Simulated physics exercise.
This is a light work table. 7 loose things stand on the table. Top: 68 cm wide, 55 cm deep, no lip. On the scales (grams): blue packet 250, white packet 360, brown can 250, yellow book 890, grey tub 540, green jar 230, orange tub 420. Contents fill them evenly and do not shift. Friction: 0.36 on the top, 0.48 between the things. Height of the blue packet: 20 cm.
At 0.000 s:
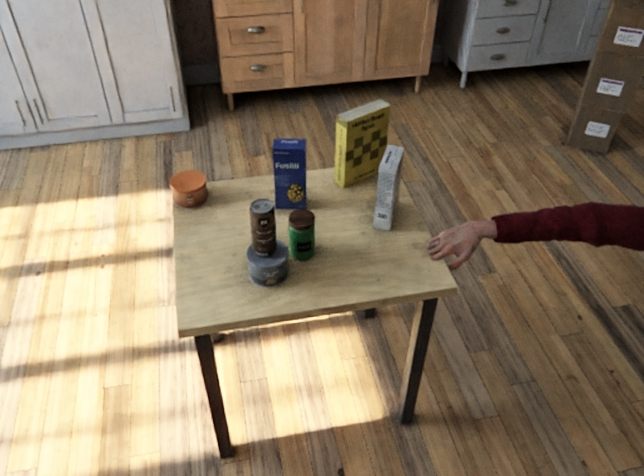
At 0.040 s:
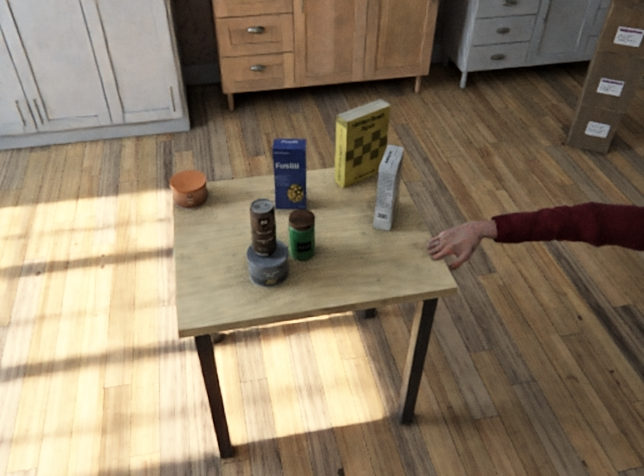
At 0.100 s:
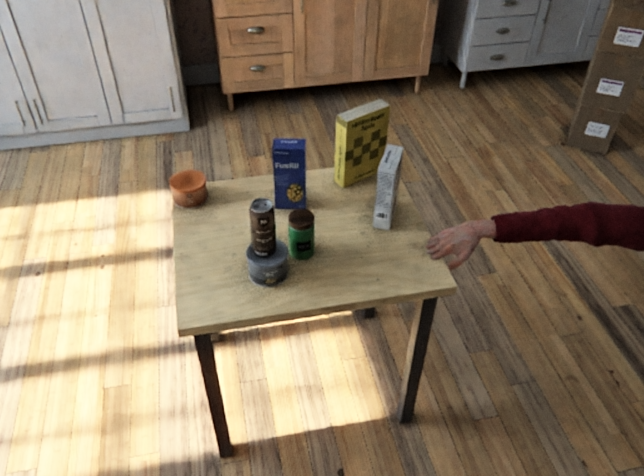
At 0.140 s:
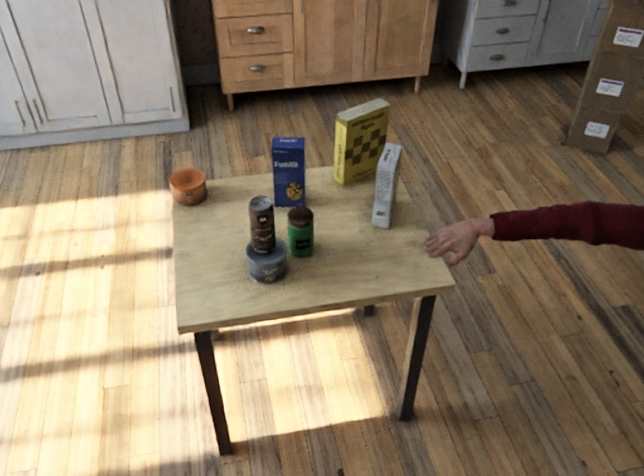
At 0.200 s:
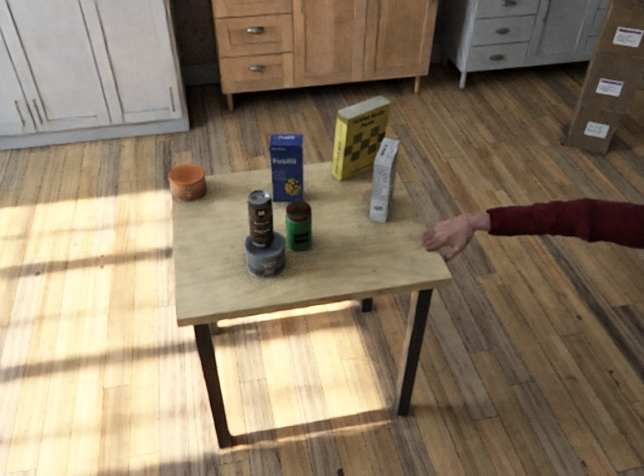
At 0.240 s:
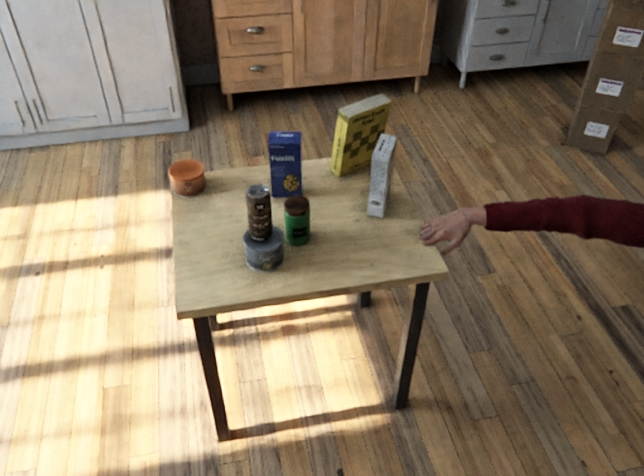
In the video, a hand in a dark red sleeve at a wooden table's right edge moves slightly left as the table shifts a little away, carrying packets, tubs, a jar and a stacked brown can, while the yellow book tilts slightly.
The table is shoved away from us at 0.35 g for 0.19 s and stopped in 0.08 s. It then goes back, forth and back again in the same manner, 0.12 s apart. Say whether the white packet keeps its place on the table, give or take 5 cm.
The white packet stays put.
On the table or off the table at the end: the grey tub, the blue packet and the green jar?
The grey tub is still on the table; the blue packet finishes off the table; the green jar is still on the table.
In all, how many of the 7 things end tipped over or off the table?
2 of them.
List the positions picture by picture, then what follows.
White packet (389, 188); blue packet (290, 175), in the first picture.
Yellow book (362, 144); grey tub (268, 263), in the second picture.
Green jar (302, 235); orange tub (189, 189), in the third picture.
Table along by 1 cm; blue packet (289, 173); brown can (262, 226), in the fourth picture.
Table along by 3 cm; yellow book (360, 139) 5° off upright; grey tub (266, 254), in the fifth picture.
Table along by 6 cm; white packet (382, 176); green jar (297, 221), in the sixth picture.
After 0.54 s, table along by 7 cm; white packet moved 4 cm near (377, 166); blue packet 38° off upright; yellow book 19° off upright.
After 0.84 s, blue packet and yellow book now off the table.
After 1.04 s, table along by 7 cm.
After 1.44 s, table along by 1 cm; white packet moved 3 cm near (383, 180); brown can moved 3 cm; grey tub moved 3 cm.
In the end (2.2 s), off the table, blue packet and yellow book; the other 5 under 5 cm from the start. In the last view, white packet near (388, 189).
